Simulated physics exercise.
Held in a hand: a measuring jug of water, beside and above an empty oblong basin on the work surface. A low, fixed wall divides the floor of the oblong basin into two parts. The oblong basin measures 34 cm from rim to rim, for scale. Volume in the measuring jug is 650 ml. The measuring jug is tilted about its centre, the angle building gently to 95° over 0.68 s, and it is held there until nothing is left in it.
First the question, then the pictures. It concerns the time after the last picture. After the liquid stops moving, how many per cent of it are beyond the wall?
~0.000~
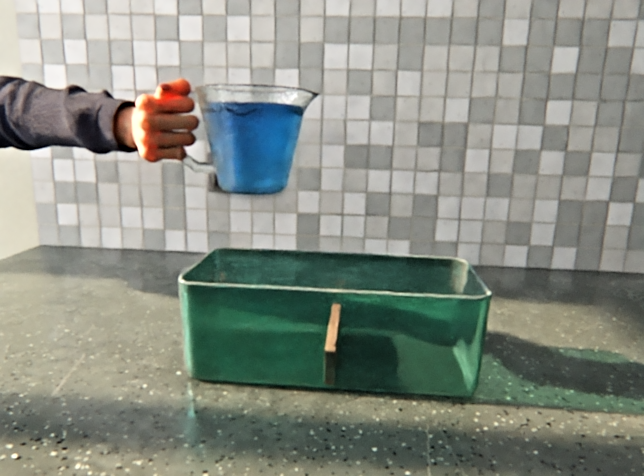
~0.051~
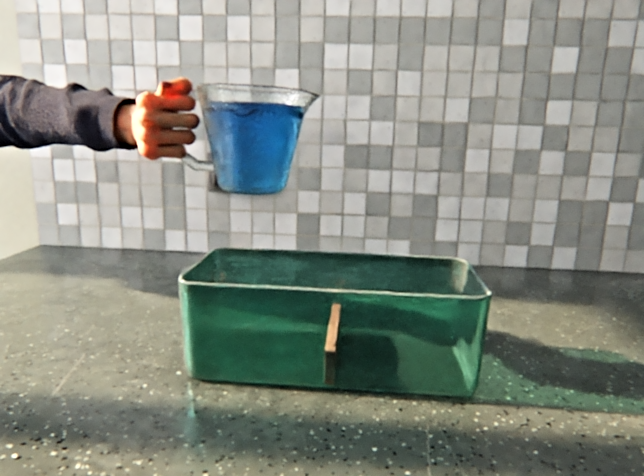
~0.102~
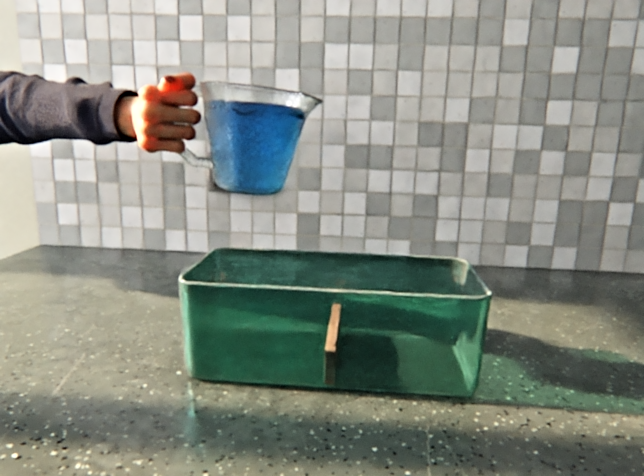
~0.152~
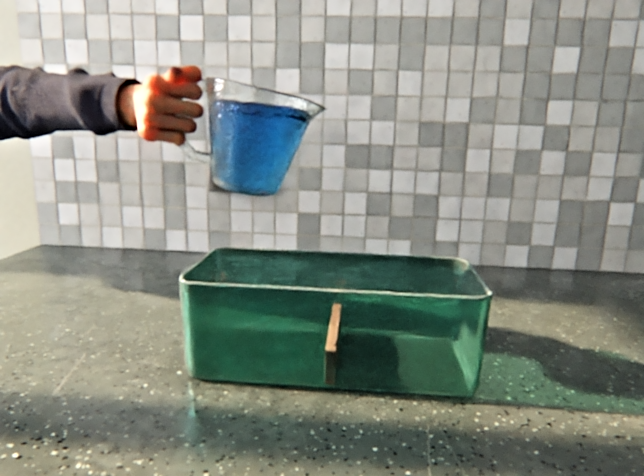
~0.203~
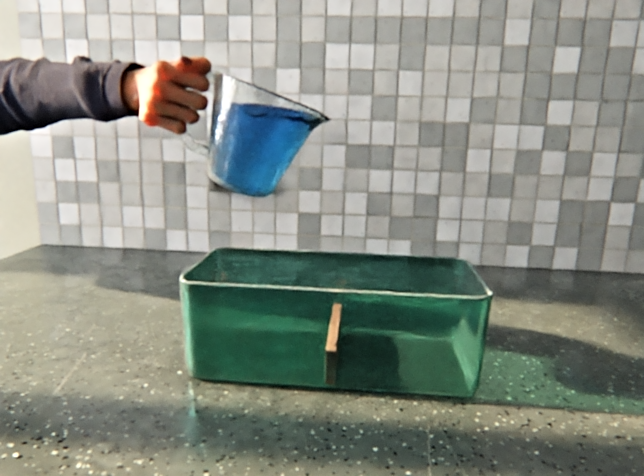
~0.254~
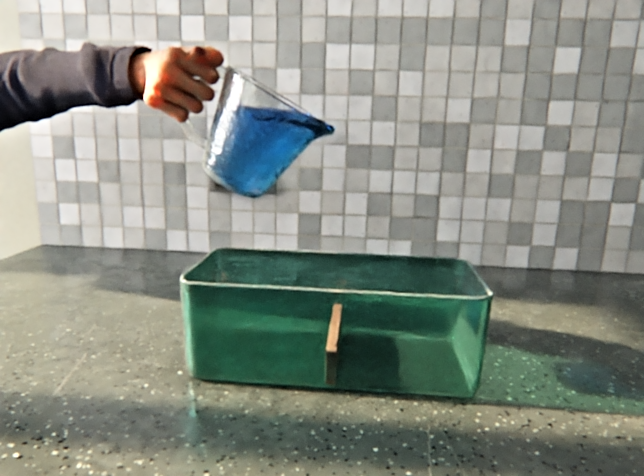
About 93 per cent.
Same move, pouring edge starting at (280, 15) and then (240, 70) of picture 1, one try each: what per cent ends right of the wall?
Roughly 85 per cent the first time and 5 per cent the second.
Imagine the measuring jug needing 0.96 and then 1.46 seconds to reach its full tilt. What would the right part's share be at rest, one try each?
Some 95 and 95 per cent, in that order.
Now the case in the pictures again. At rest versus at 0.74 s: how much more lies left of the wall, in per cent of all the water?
Near 3 percent, more or less.
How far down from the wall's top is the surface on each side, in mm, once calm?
Left: Roughly 40 mm; right: Roughly 16 mm.
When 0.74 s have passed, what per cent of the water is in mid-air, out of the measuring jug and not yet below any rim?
Roughly 16 per cent.
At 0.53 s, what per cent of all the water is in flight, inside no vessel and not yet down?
30 %.
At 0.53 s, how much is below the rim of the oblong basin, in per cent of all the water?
About 20%.
Then, 0.53 s in, the tilt is 84° and 50 per cent is still to pour, 0 is left of the wall and 20 right of it.
Then, 0.74 s in, the tilt is 95° and 11 per cent is still to pour, 3 is left of the wall and 70 right of it.
Then, 0.95 s in, the tilt is 95° and 1 per cent is still to pour, 5 is left of the wall and 91 right of it.
Then, 1.18 s in, the tilt is 95° and 0 per cent is still to pour, 6 is left of the wall and 93 right of it.
Finally, 6 per cent lies left of the wall, 93 right of it and 1 outside.
